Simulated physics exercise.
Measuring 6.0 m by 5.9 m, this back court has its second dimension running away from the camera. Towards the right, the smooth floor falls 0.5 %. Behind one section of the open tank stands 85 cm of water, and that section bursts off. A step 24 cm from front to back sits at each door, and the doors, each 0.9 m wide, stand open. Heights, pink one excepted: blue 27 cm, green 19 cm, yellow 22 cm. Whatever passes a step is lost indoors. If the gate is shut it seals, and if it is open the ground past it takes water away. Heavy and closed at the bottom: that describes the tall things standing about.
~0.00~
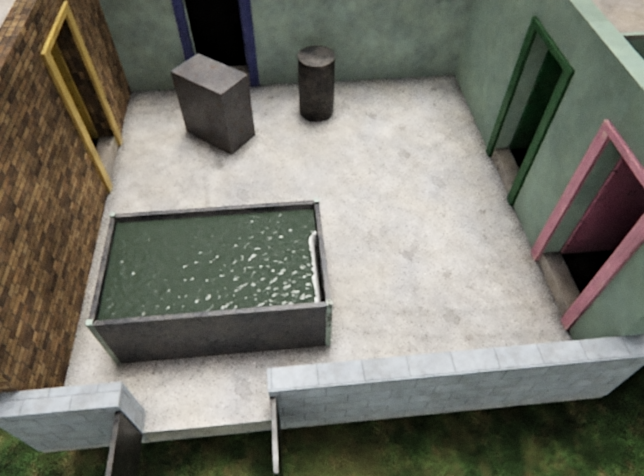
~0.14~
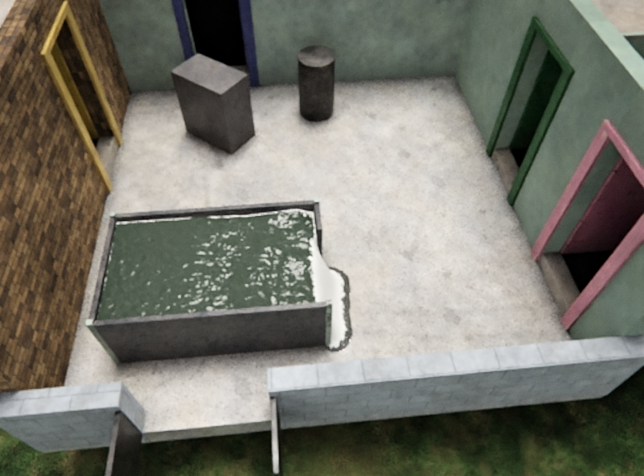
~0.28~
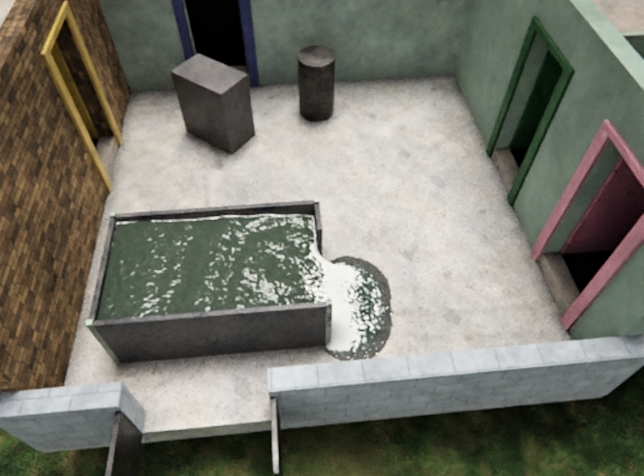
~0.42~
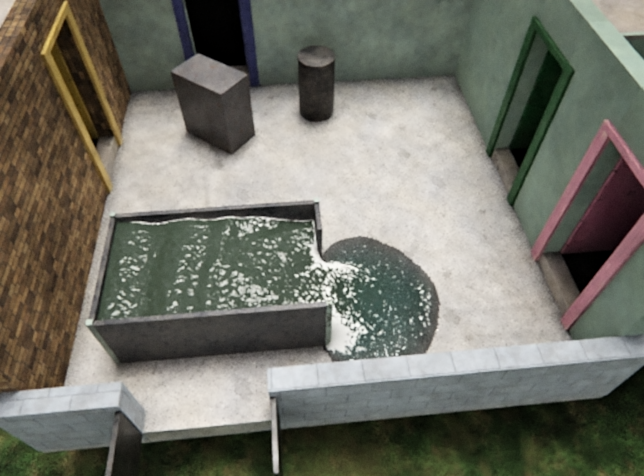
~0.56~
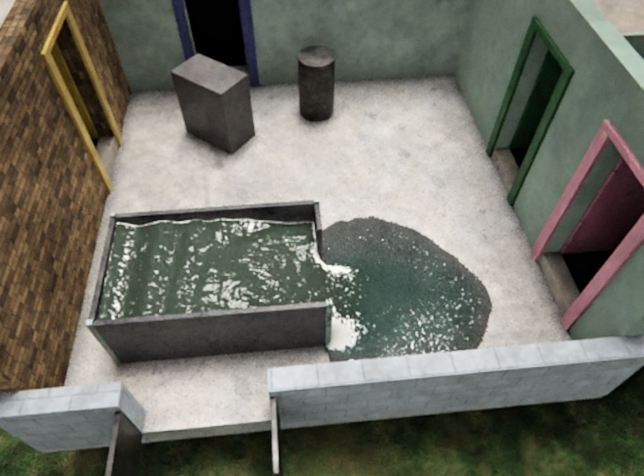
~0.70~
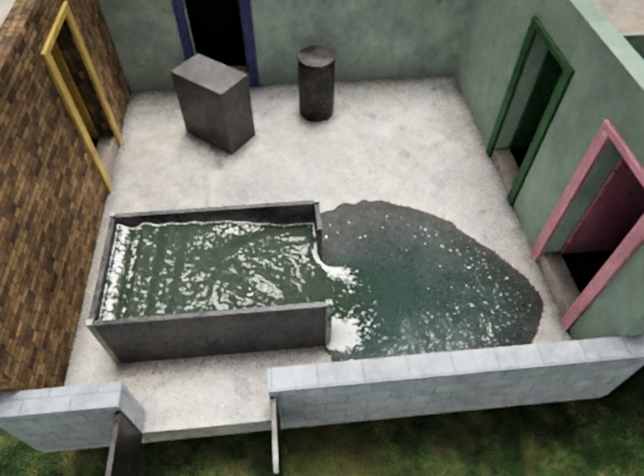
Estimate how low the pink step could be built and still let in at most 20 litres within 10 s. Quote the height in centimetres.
I would say 34 cm or so.
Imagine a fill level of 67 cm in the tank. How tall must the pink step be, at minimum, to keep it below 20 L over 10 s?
Step height: Approx. 27 cm.
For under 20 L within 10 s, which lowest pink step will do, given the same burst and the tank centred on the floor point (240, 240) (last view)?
It should be around 30 cm high.
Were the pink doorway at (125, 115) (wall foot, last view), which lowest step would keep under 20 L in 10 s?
You'd want it roughly 12.5 cm high.
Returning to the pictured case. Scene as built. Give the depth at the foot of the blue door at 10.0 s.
It stands about 6.5 centimetres deep.
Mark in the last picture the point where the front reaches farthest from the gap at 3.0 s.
I'd put the front's tip around (454, 79).
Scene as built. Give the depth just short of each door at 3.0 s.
Door by door, in centimetres - blue 0, green 17, yellow 0, pink 35.
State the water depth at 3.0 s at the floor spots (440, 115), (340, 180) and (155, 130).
Depth: About 8, 0, 0 cm.
After 1.4 s water covers 30 % of the floor, deepest (58 cm) near (562, 356); 37 cm at the pink door, 37 litres in over its 19 cm step.
After 3.0 s water covers 40 % of the floor, deepest (36 cm) near (538, 268); 35 cm at the pink door, 201 litres in over its 19 cm step.
After 10.0 s water covers 95 % of the floor, deepest (14 cm) near (97, 247); 8 cm at the pink door, 262 litres in over its 19 cm step.
At the pink door as built, the water arrived by 0.8 s and peaked near 40 cm at 2.2 s.
Run again over the same 10 s with other heights there, 56 litres in over 29.5 cm, 4 litres over 40 cm. The limit of 20 litres is kept from about 34 cm up.
